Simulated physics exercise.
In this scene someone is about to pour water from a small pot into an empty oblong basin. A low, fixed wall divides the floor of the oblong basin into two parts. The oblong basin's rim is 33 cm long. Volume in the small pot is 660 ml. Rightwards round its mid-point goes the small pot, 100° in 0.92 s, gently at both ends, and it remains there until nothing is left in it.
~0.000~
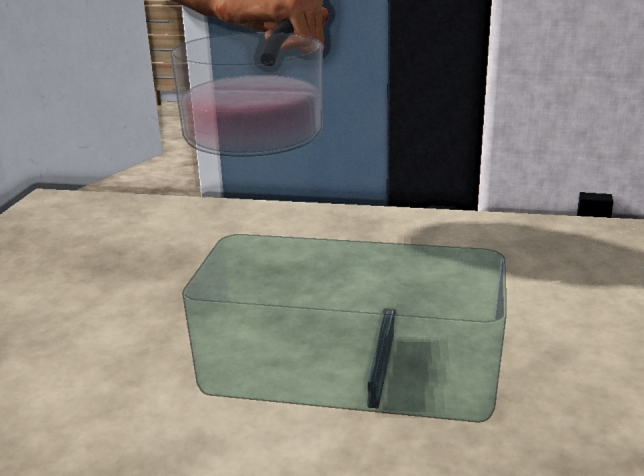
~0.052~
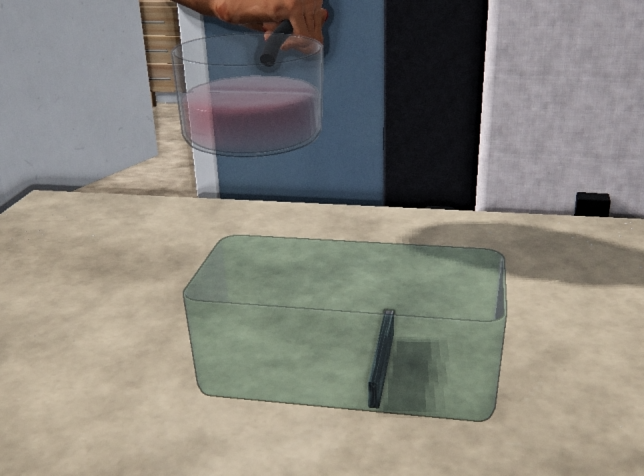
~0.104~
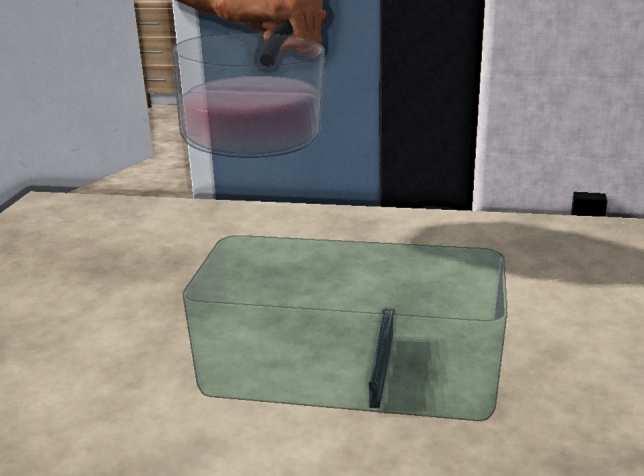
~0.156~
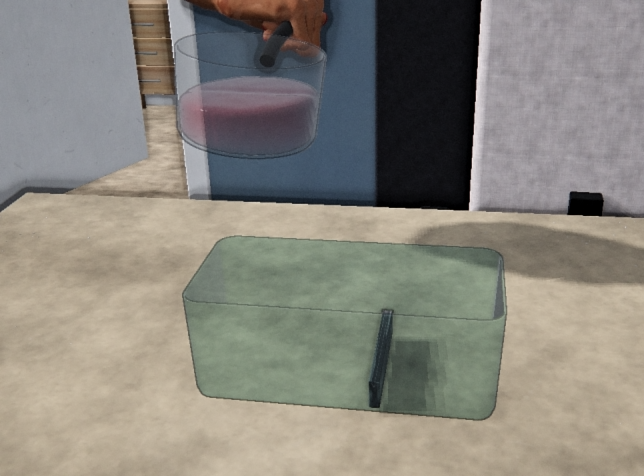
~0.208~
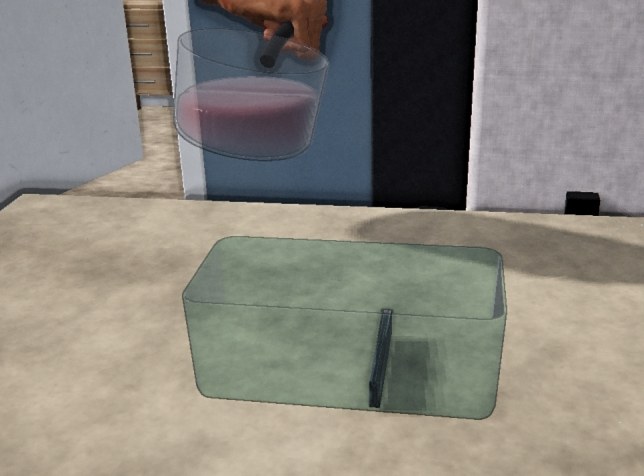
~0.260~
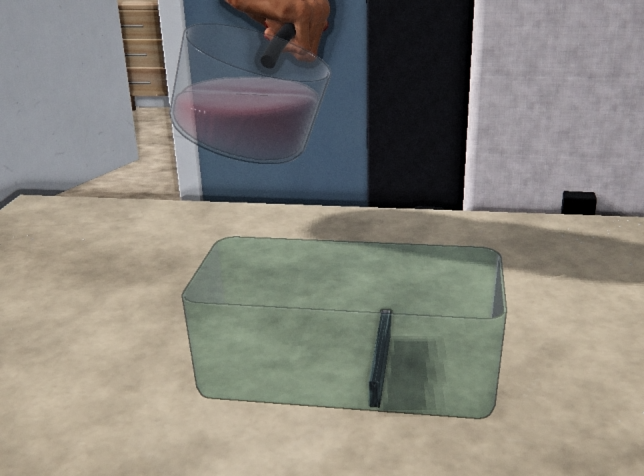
A small clear pot of pink liquid, held by a hand, tilting gradually rightwards above an empty green see-through oblong basin.
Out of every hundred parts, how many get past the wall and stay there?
About 61 out of 100.
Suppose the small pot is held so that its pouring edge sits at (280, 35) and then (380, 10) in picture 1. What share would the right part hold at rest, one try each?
First 15, then 75 per cent.
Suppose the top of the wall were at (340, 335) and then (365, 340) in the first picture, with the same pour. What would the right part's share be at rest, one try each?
Around 90 and 90 percent, in that order.
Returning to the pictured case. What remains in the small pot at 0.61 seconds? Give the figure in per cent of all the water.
About 70 per cent.
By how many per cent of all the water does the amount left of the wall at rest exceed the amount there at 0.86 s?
It comes to about 28 per cent.
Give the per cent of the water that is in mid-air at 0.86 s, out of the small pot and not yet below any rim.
Some 22 per cent.
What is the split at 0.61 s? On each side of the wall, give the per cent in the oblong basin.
Lab note: Left near 0, right near 0.
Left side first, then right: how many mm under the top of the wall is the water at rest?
Left: Roughly 26 mm; right: Roughly 12 mm.
By 0.61 s the tilt is 74° and 71 per cent is still to pour, 0 is left of the wall and 0 right of it.
By 0.86 s the tilt is 99° and 21 per cent is still to pour, 10 is left of the wall and 46 right of it.
By 1.13 s the tilt is 100° and 3 per cent is still to pour, 30 is left of the wall and 60 right of it.
By 1.42 s the tilt is 100° and 0 per cent is still to pour, 37 is left of the wall and 61 right of it.
At rest 38 per cent lies left of the wall, 61 right of it and 1 outside.
